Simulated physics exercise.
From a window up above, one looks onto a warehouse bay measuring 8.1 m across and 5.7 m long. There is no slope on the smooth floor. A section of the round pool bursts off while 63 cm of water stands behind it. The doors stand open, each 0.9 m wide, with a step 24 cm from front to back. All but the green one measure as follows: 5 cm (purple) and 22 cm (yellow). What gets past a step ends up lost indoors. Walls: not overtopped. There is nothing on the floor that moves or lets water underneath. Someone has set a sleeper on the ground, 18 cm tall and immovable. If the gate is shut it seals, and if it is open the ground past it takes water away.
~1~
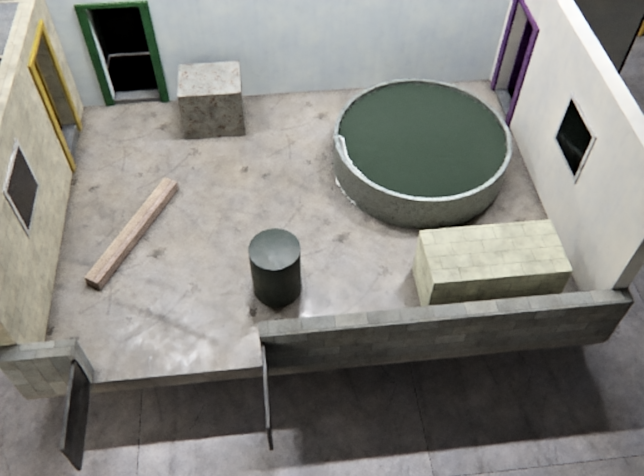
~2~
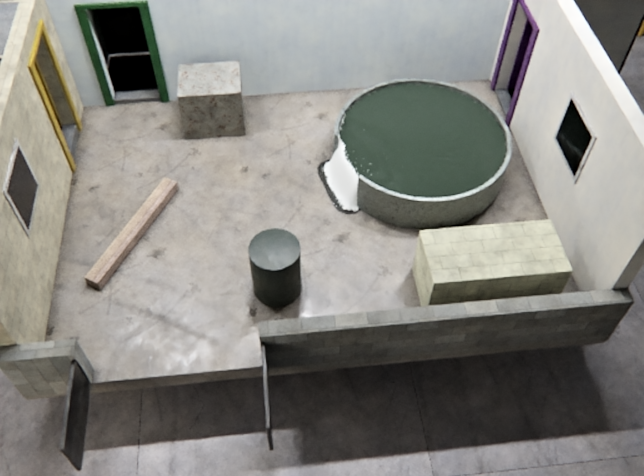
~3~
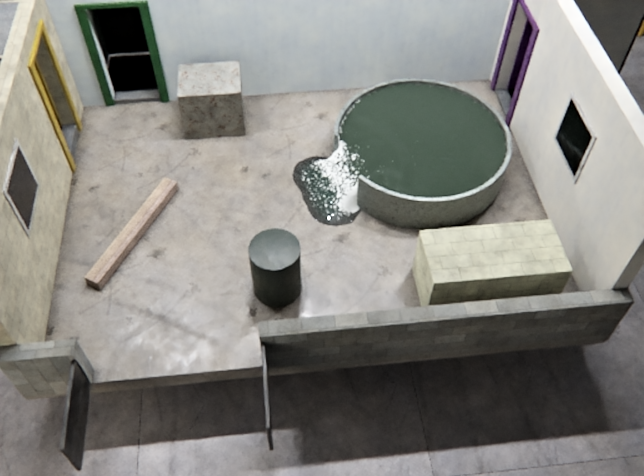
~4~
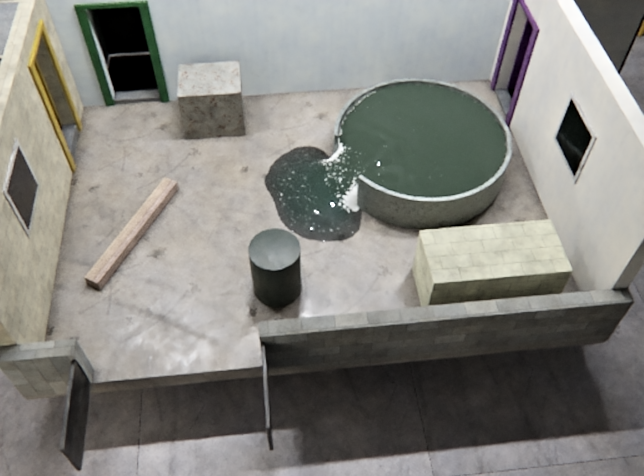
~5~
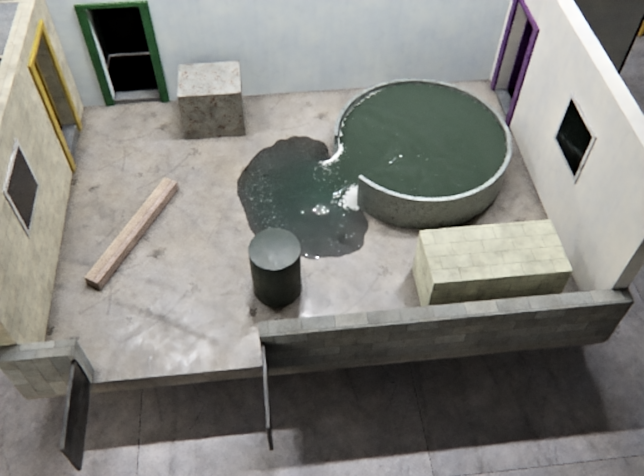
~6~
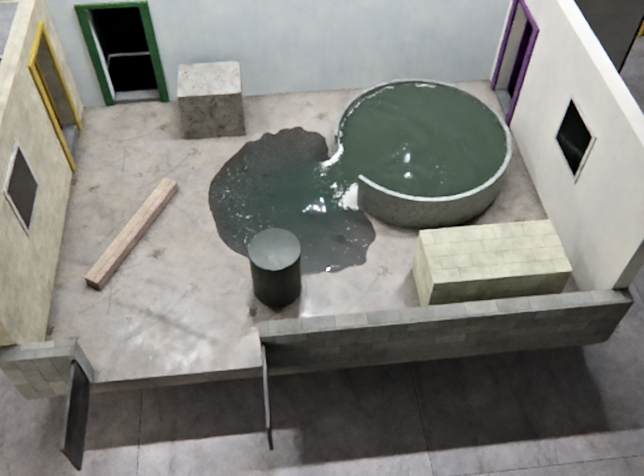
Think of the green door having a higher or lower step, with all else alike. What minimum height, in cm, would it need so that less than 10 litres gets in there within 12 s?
About 15 cm.
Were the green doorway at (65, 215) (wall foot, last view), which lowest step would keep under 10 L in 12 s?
Roughly 13.5 cm.
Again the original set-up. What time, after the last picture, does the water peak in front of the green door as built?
That happens close to 6.5 s on the clock.
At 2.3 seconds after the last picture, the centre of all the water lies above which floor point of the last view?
It lies near (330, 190) in the last picture.
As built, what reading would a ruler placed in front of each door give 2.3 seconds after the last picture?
Reading in centimetres: Green = 1, purple = 0, yellow = 23.
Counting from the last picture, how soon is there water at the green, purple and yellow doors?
Green: 2.4 s; purple: 8.5 s; yellow: 1.4 s.
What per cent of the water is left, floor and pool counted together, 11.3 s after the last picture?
I'd say near 70 per cent is still there.
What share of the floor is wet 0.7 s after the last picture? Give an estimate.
30 %.
Then, 0.7 s after the last picture water covers 30 % of the floor, deepest (34 cm) near (342, 195); it has not reached the green door.
Then, 2.3 s after the last picture water covers 60 % of the floor, deepest (33 cm) near (40, 372); it has not reached the green door.
Then, 11.3 s after the last picture water covers 95 % of the floor, deepest (12 cm) near (69, 201); 10 cm at the green door, 65 litres in over its 10 cm step.
At the green door as built, the water peaked near 17 cm, 6.5 s after the last picture.
With a step of 13.5 cm, 18 litres would have come in within the 12 s; with 19 cm, 1 litre. So under 10 litres takes about 15 cm.
